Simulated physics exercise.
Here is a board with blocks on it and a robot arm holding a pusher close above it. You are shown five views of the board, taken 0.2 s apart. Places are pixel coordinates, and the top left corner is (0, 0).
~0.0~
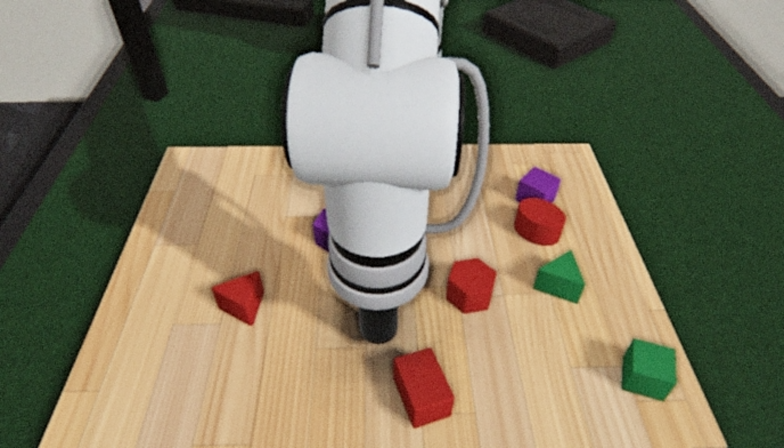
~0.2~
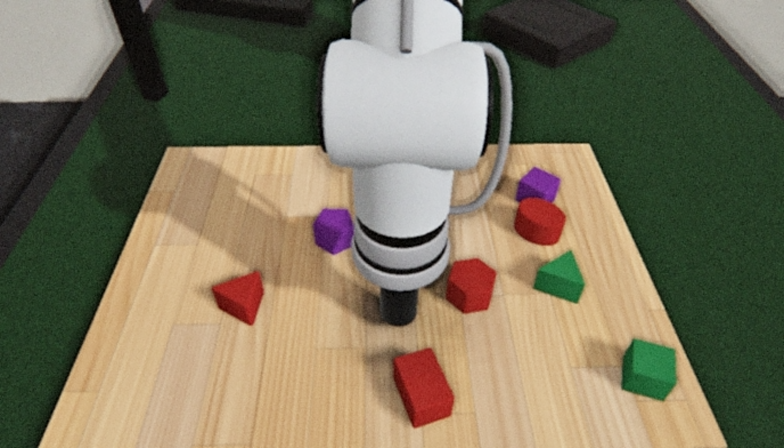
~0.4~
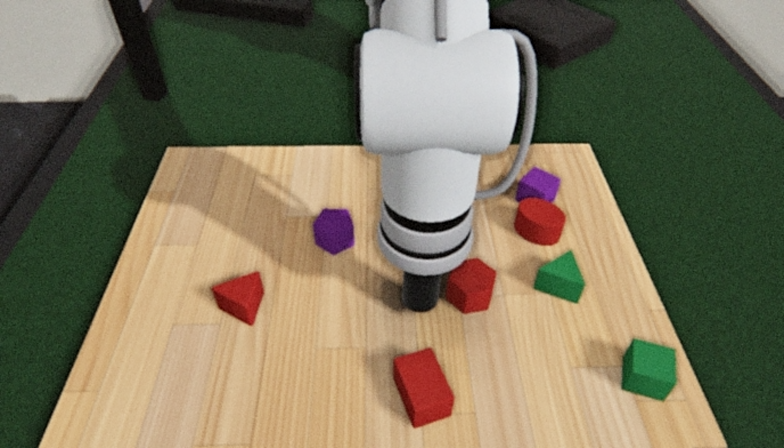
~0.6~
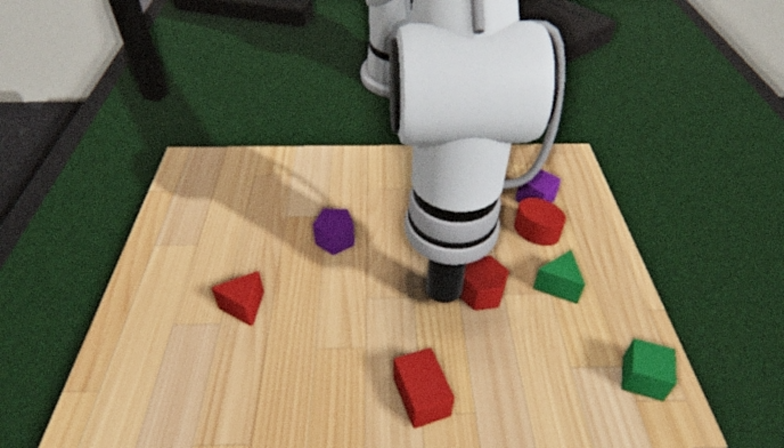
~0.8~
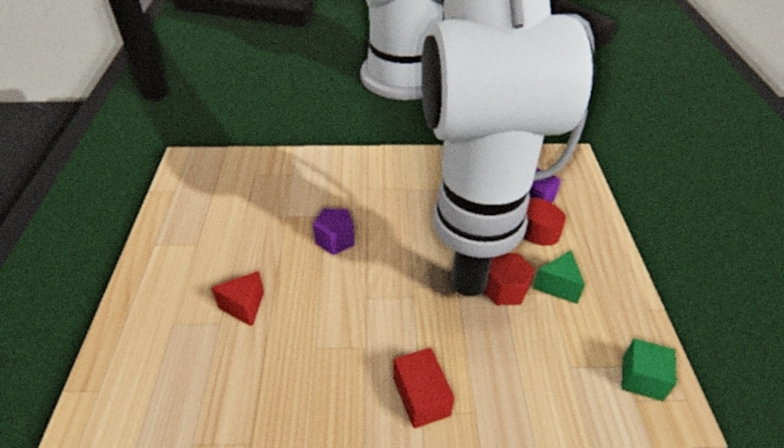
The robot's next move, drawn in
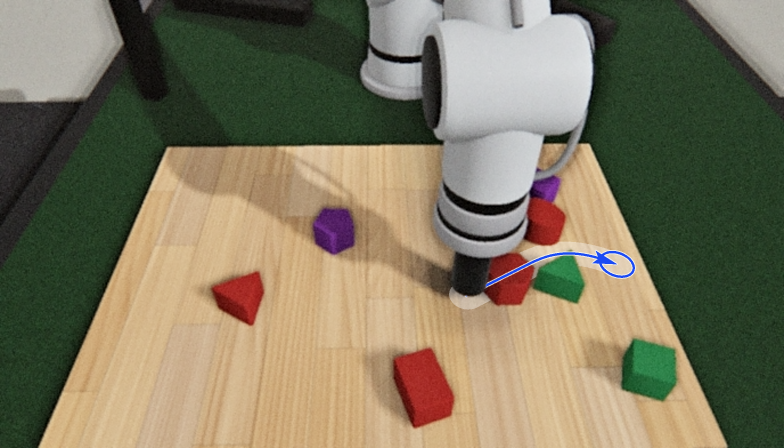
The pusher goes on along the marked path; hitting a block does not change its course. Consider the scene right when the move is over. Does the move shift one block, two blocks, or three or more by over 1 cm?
Shifted over 1 cm: Two.
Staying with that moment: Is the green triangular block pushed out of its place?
Answer: Yes.
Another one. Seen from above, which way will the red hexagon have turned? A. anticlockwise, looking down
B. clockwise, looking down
My answer is option B.
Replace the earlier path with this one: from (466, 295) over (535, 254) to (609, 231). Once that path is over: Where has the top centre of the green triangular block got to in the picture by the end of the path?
I think it will end close to (601, 276).
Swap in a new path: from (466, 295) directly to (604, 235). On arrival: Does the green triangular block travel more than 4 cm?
I expect so.
The line goes from (466, 295) by way of (513, 272) and (560, 254) to (617, 264).
On the path given first. One third of the way, pusher at (517, 259); red hexagon at (558, 264), turned 65° clockwise; green triangular block at (597, 272), turned 30° anticlockwise.
Two thirds of the way, pusher at (564, 242); red hexagon at (577, 264), turned 100° clockwise; red elliptical block at (544, 209), turned 15° anticlockwise; green triangular block at (615, 281), turned 35° anticlockwise.
At the end, pusher at (622, 252); red hexagon at (577, 264), turned 100° clockwise; purple four-sided block unmoved; red elliptical block at (544, 209), turned 15° anticlockwise; green triangular block at (615, 281), turned 35° anticlockwise.
